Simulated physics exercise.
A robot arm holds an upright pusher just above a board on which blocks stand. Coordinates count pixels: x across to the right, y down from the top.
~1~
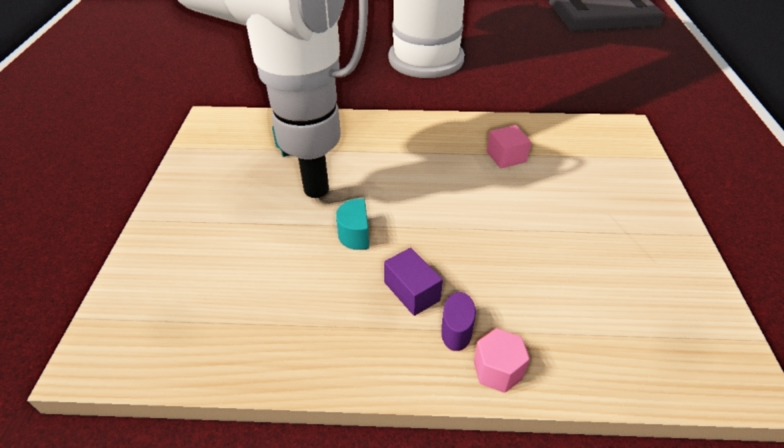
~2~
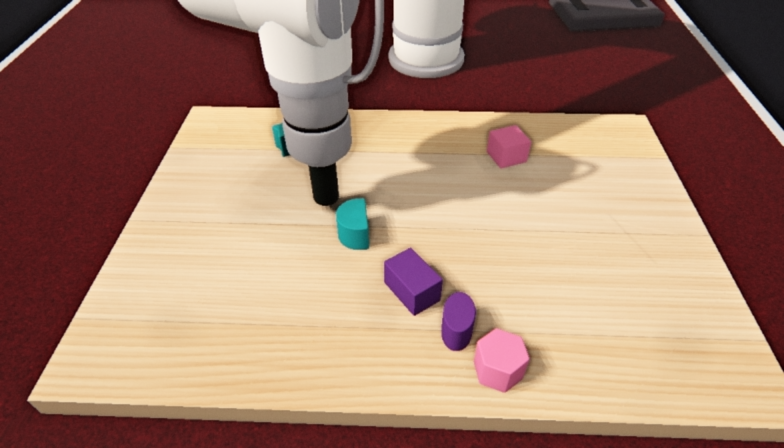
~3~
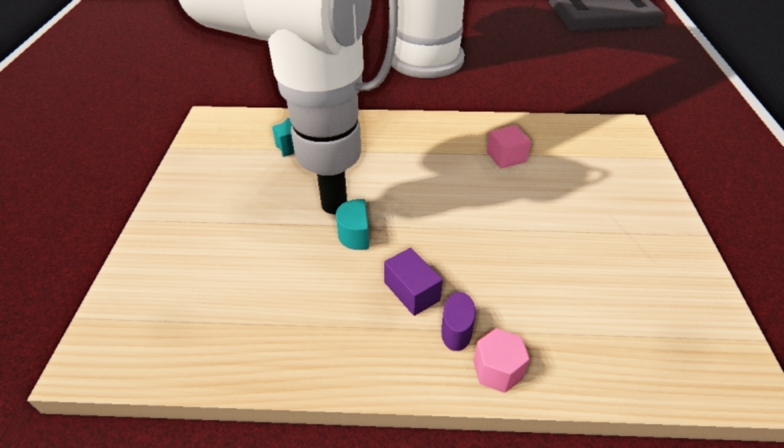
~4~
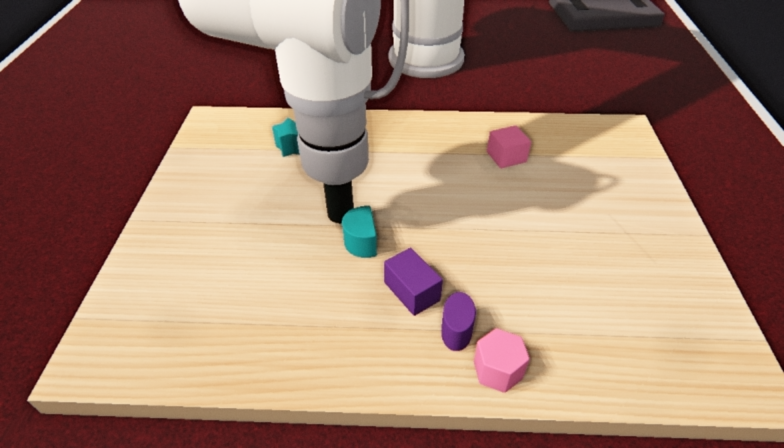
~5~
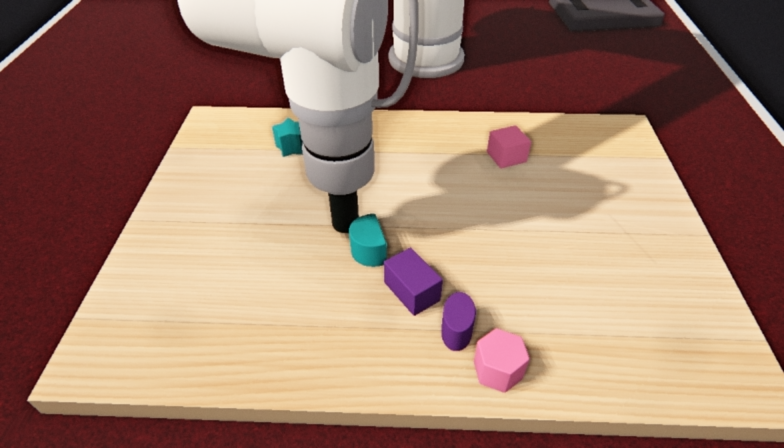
A white robot arm with a black pusher tip reaches over a pale wooden board on a dark red surface, seen from above at a steady angle. A turquoise half-round block, purple rectangle, purple oval and pink hexagon run diagonally toward the lower right, with another turquoise piece and a darker pink block near the back. The pusher moves slightly down and right, then nudges the half-round block a short way toward the rectangle, turning it slightly, while the others stay still.
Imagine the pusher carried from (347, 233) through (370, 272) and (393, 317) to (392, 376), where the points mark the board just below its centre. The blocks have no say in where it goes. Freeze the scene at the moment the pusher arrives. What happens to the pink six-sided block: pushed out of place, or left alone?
That block is going to get moved.
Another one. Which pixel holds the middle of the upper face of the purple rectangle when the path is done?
By then it is at (472, 293).
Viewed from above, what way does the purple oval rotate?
Looking from above, the answer is clockwise.
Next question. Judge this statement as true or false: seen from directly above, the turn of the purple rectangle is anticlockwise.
The claim does not hold.
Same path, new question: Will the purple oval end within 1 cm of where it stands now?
No, that is not what happens.
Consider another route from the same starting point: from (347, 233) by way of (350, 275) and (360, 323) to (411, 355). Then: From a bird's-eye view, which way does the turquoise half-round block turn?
It turns counter-clockwise.
The first path, step by step. One third of the way, pusher (370, 264); turquoise half-round block (403, 264), turned 30° anticlockwise; purple rectangle (447, 289); purple oval (473, 321), turned 40° clockwise.
Two thirds of the way, pusher (393, 310); turquoise half-round block (424, 270), turned 70° anticlockwise; purple rectangle (472, 293), turned 20° clockwise; purple oval (487, 330), turned 55° clockwise; pink six-sided block (513, 360).
At the end, pusher (392, 368); turquoise half-round block (424, 270), turned 70° anticlockwise; purple rectangle (472, 293), turned 20° clockwise; purple oval (487, 330), turned 55° clockwise; pink six-sided block (513, 360).
